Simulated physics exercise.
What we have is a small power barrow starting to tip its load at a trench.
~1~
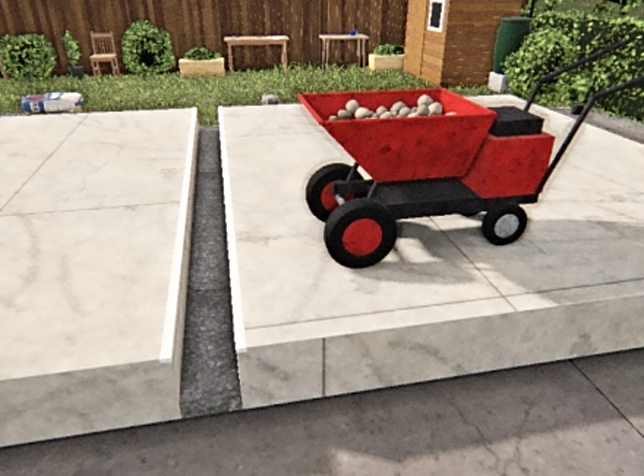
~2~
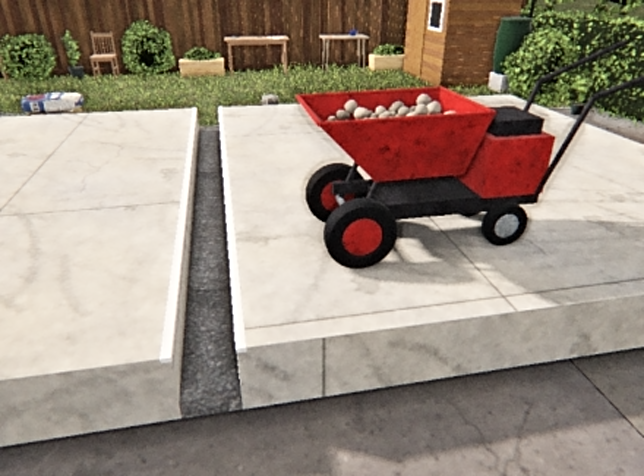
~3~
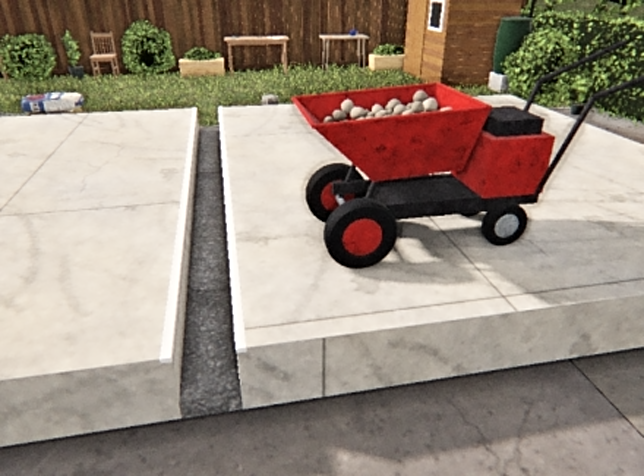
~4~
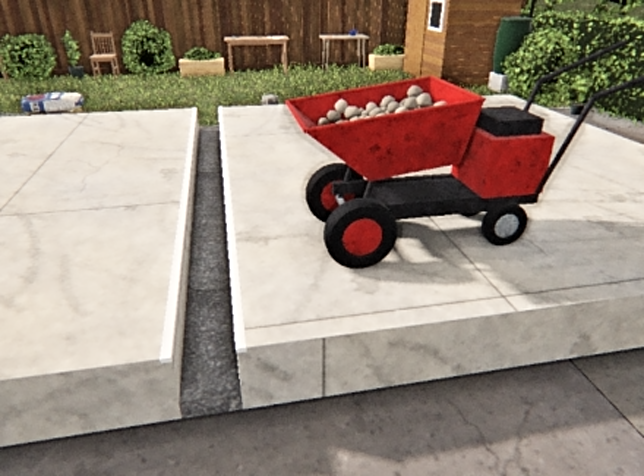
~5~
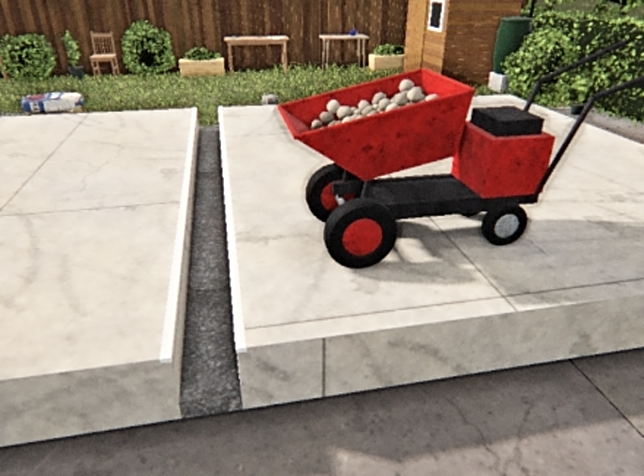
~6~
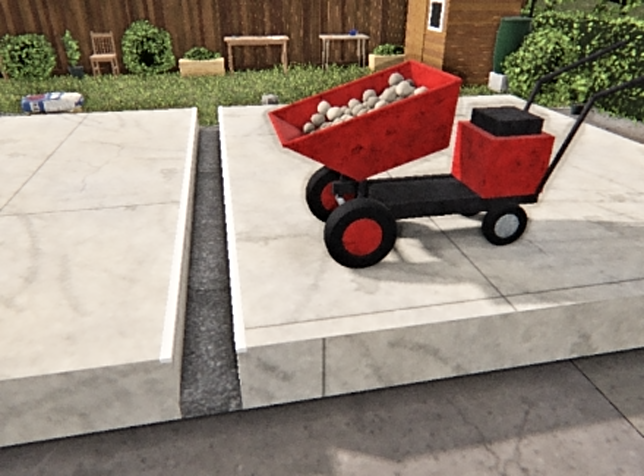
A red power barrow stands still while its skip of pebbles gradually tilts down to the left.
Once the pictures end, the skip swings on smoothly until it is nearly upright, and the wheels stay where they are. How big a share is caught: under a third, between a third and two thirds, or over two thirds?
In the trench: Over two thirds.
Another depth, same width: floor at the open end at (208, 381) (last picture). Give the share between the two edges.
It comes to 80 per cent or so.
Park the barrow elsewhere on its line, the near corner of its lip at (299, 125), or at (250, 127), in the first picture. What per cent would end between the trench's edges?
Roughly 70 per cent, and 0 per cent.
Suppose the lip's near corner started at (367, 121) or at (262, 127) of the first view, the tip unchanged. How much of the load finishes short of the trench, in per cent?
First some 40, then 0 per cent.
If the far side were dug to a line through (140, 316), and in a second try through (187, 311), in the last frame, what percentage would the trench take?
About 100 and 70 per cent.
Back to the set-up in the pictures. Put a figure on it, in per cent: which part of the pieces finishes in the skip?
It comes to 0 per cent or so.
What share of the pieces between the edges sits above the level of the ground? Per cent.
It comes to 5 per cent or so.
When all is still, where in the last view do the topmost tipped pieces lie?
Around (114, 270).
Soon after the last picture, skip tipped steeply; all in the skip.
A little later, skip tipped right over; about half in the skip; a stray few short of the trench; about a third in or heaped over the trench; a stray few beyond it; a stray few falling.
Later still, skip tipped right over; a stray few in the skip; a stray few short of the trench; nearly all in or heaped over the trench; a small part beyond it.
At rest, skip tipped right over; a stray few short of the trench; nearly all in or heaped over the trench; a small part beyond it.
